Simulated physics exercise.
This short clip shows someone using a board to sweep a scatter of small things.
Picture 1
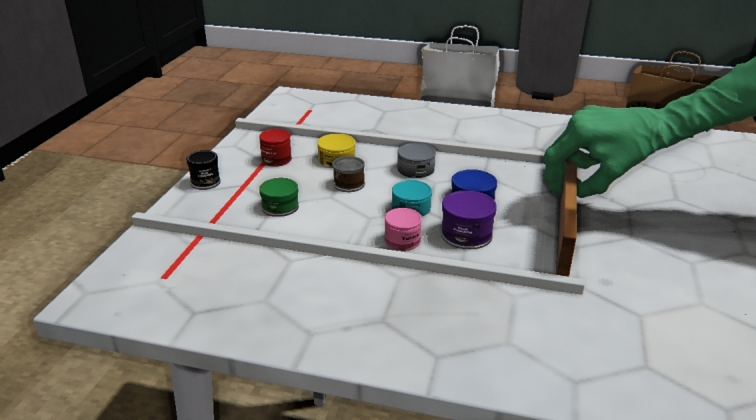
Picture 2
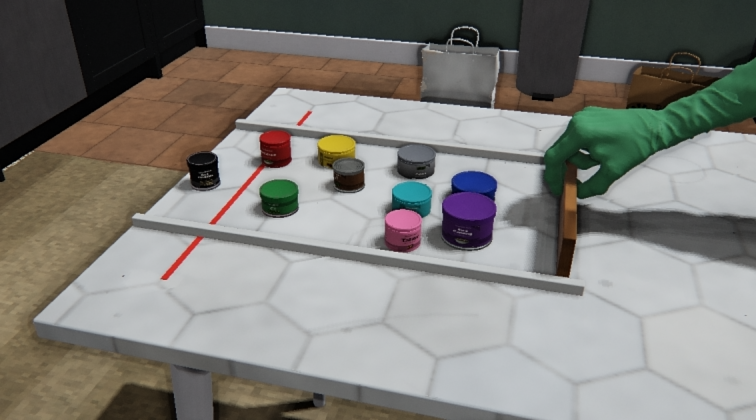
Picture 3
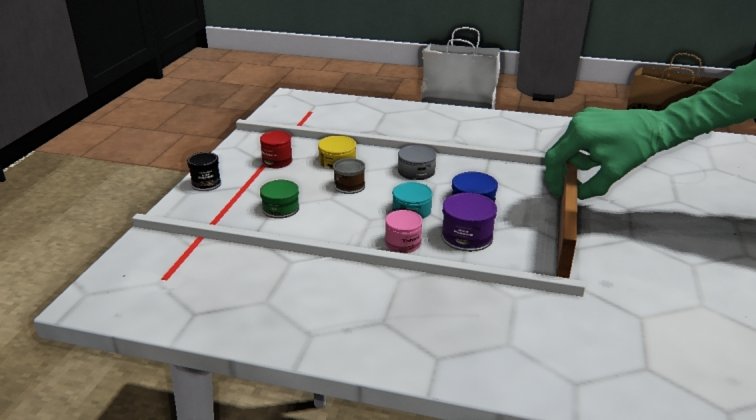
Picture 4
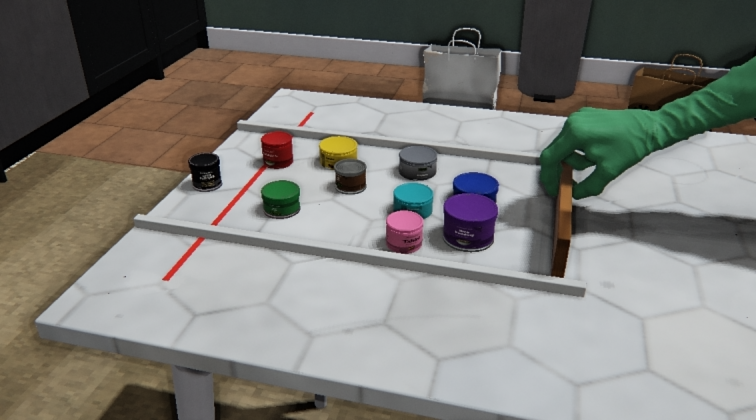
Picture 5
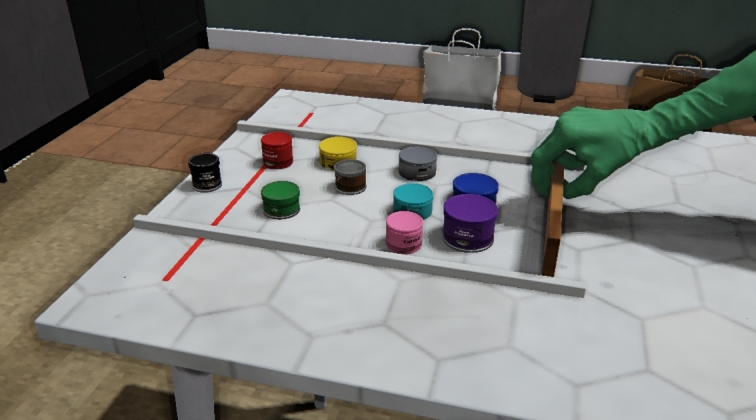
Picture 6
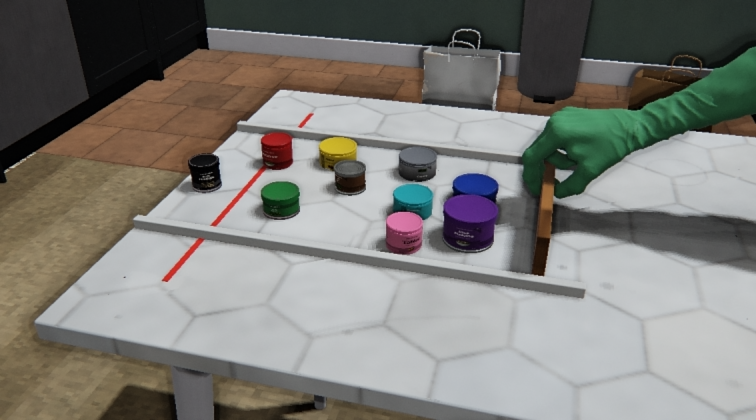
On a white hexagon-tiled tabletop, a green-gloved hand slides a wooden board slightly left between rails, the scattered colourful pots staying still.
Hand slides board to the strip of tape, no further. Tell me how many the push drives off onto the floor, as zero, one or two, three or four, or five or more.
The way I see it, one or two of them end up off the end.
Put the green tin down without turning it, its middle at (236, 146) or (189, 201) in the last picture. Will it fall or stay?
Well, the green tin is gone in the first case and stays aboard in the second.
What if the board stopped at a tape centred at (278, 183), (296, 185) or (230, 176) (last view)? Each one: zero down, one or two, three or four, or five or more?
In order: Zero, none, five or over.
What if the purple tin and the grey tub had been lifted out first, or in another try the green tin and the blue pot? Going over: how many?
In order, the numbers are 0 and 0.
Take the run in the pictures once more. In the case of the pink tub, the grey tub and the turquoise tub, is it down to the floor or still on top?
Final state: Pink tub still on, grey tub still on, turquoise tub still on.
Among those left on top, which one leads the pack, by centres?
Nearest at the end: The green tin.
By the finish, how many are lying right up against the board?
Looks like 4 of them, all told.
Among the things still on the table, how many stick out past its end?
I get 3.
Soon after, none off yet; black pot at rest near (205, 173); red tub at rest near (277, 151); green tin at rest near (281, 201).
Then, none off yet; black pot at rest near (205, 173); red tub moving near (271, 152); green tin moved a little near (262, 198).
By the end, the number that fall off is one or two; fallen, red tub and black pot.
